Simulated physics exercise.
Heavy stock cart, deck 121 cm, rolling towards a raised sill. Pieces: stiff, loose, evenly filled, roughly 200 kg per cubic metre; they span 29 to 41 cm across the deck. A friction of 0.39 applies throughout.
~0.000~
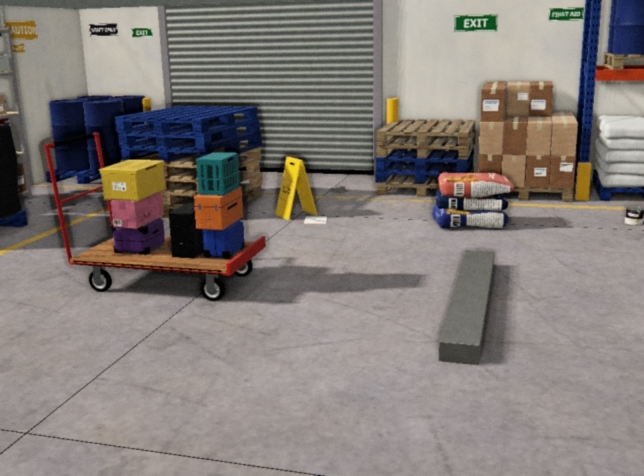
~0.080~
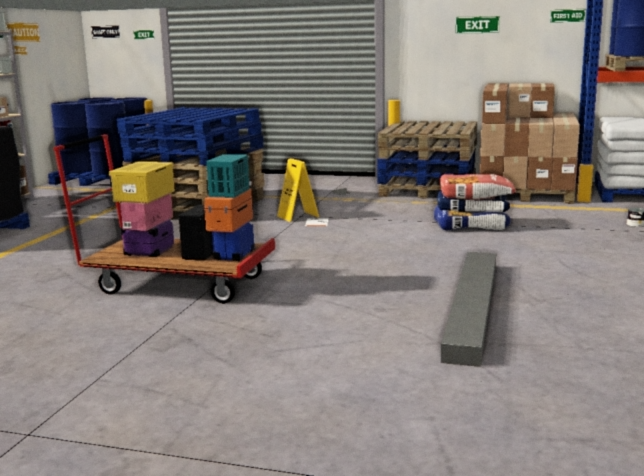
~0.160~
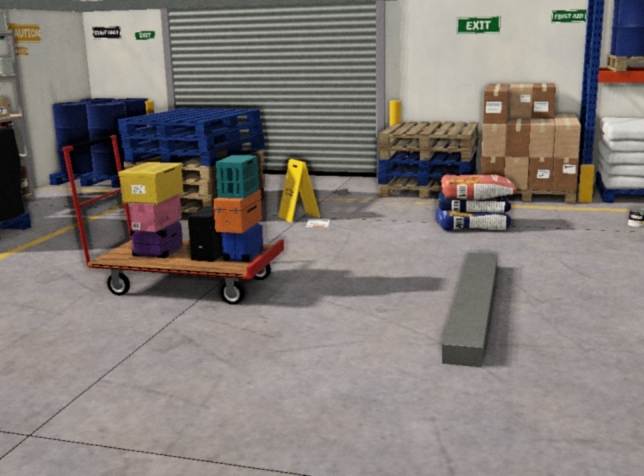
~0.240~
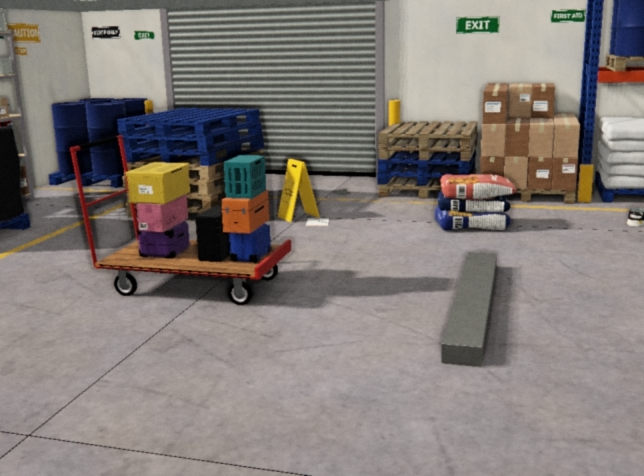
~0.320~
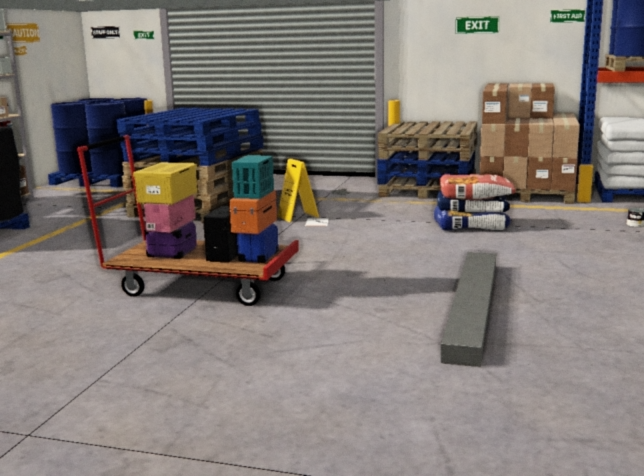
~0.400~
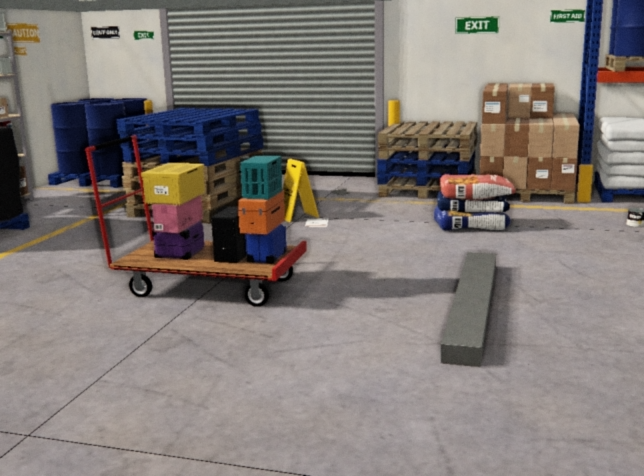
A red-framed cart stacked with colourful boxes rolls slowly right across the warehouse floor.
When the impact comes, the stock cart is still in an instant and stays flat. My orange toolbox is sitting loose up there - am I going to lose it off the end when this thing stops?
The orange toolbox will stay where it is.
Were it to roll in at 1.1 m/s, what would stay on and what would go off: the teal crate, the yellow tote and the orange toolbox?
Well, teal comes off, yellow stays on and orange comes off.
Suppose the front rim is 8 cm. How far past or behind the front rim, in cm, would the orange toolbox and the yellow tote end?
The orange item would stop 20 cm behind the front rim, and the yellow one 80 cm behind it.
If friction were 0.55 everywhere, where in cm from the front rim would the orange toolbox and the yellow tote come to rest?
Then orange sits 20 cm back and yellow sits 80 cm back.
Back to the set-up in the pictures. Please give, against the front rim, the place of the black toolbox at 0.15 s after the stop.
Roughly 35 cm short of the front rim.
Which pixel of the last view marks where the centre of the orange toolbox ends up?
Around (448, 219).
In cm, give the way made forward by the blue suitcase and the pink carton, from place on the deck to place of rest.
Blue 5, pink 5; both in cm.
After 1.98 s the deck stops.
After 2.38 s the orange toolbox is 11 cm behind the rim, tilted 10°, near (456, 218) in the last picture's view.
After 2.78 s the orange toolbox is 18 cm behind the rim, tilted 5°, near (445, 218) in the last picture's view.
At rest, 3.1 s, nothing is past the rim; behind it, black toolbox, purple suitcase, yellow tote, blue suitcase, orange toolbox, pink carton and teal crate.
